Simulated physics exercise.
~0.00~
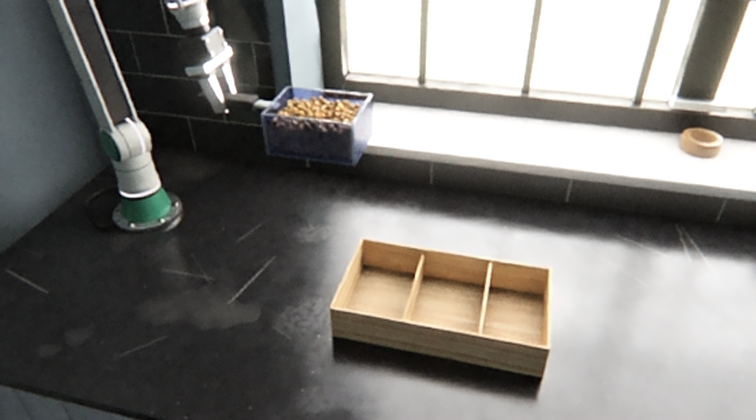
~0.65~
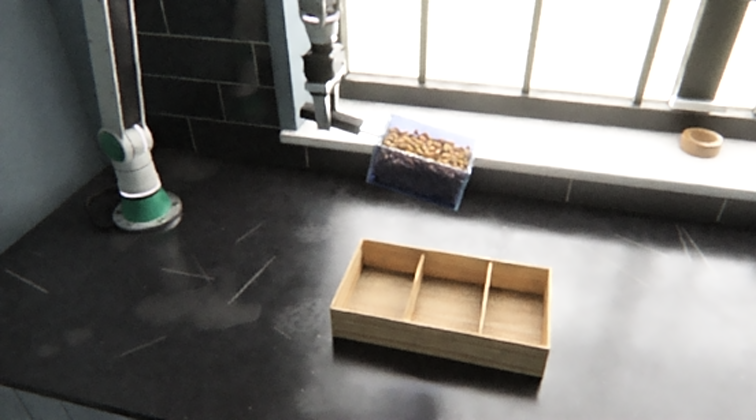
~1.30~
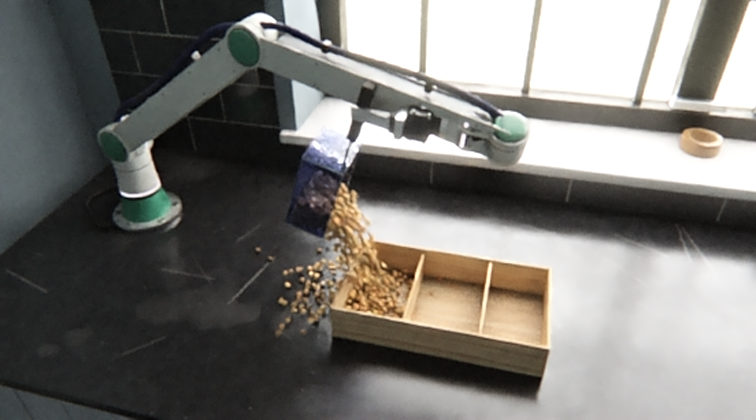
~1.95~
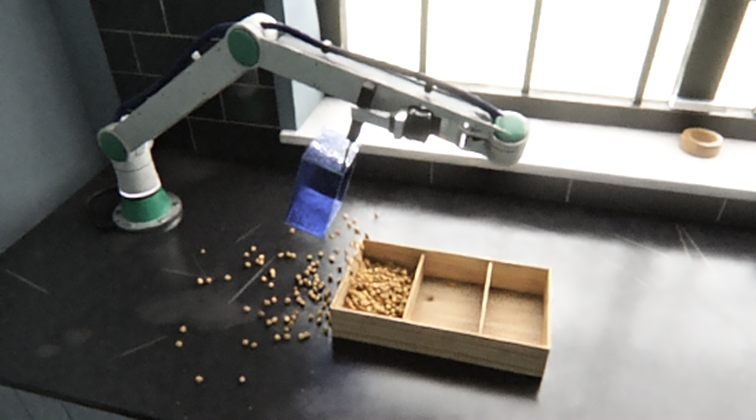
Robot arm carrying a clear blue box of chickpeas and tipping it over a divided wooden crate, filling the left compartment and scattering some on the black counter.
